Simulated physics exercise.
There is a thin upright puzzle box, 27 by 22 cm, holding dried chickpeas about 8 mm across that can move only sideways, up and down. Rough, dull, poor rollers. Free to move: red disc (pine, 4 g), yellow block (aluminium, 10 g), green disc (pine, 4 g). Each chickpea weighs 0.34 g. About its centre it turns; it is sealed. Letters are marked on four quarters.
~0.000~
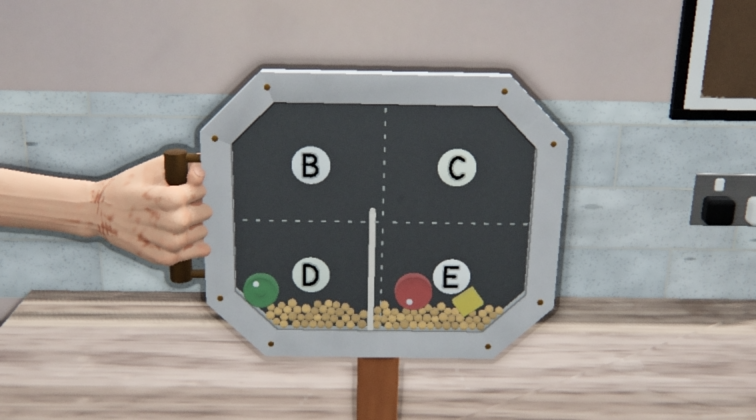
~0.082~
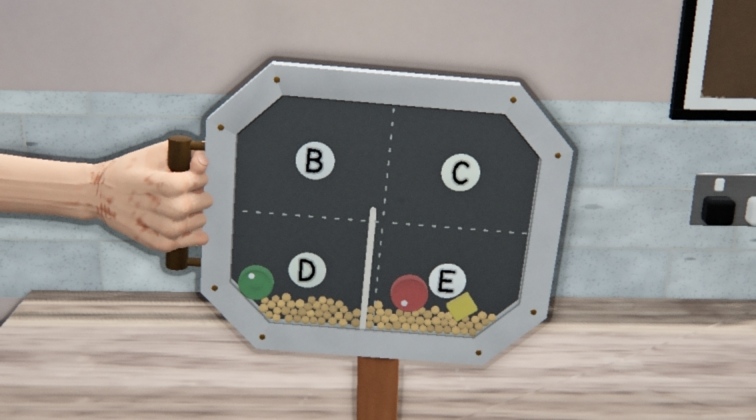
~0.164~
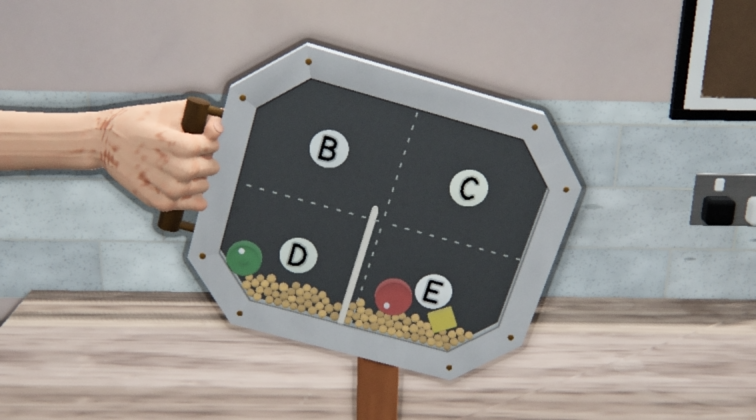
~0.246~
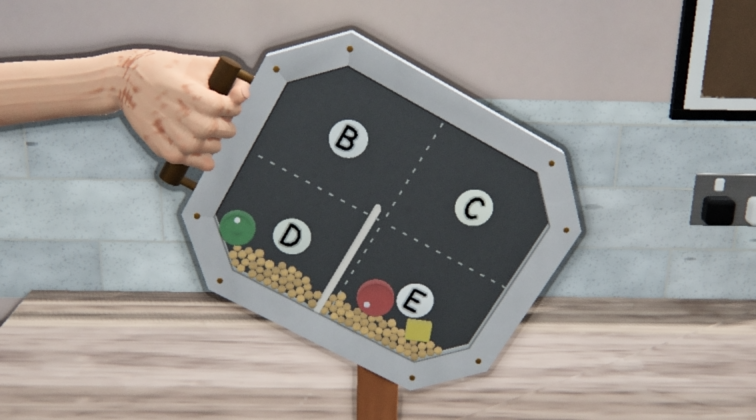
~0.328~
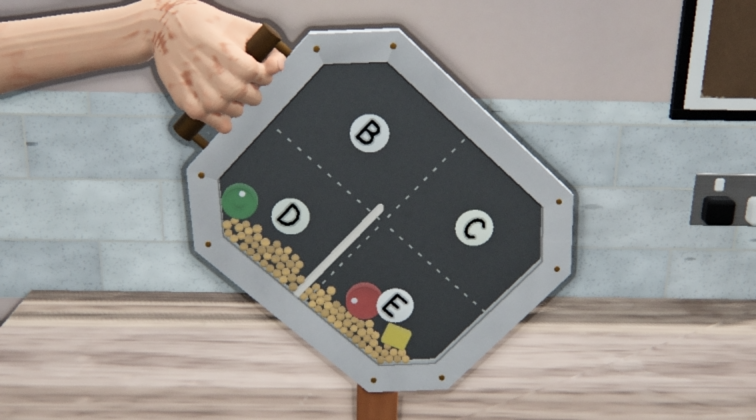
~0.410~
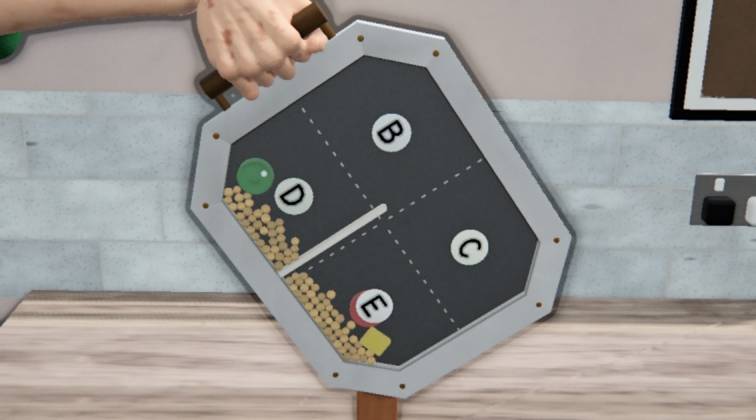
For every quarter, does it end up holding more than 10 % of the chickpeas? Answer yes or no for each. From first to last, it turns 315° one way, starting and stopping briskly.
B: Yes; C: No; D: Yes; E: No.
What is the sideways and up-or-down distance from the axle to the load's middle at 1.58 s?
The middle sits around 5 cm left of it and 8 cm below it.
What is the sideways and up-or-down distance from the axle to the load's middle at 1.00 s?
4 cm left, 5 cm below.
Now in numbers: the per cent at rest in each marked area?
Quarter B: 55; quarter C: 0; quarter D: 45; quarter E: 0.
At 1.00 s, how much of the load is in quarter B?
I'd put it near 25 in a hundred.
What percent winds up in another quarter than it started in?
I'd guess roughly 90 percent, give or take.
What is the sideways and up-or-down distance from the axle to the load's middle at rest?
It lies close to 8 centimetres left and 8 centimetres below.
After 1.00 s, it stands 151° clockwise; the chickpeas' middle is 4 cm left of and 5 cm below the centre; B 25 %, C 35 %, D 15 %, E 25 %.
After 1.58 s, it has come round 245° clockwise; the chickpeas' middle is 5 cm left of and 8 cm below the centre; B 70 %, C 30 %.
After 2.08 s, it has come round 315° clockwise; the chickpeas' middle is 9 cm left of and 8 cm below the centre; B 55 %, D 45 %.
All still by 2.6 s, it has come round 315° clockwise; B 55 %, C 0 %, D 45 %, E 0 %.
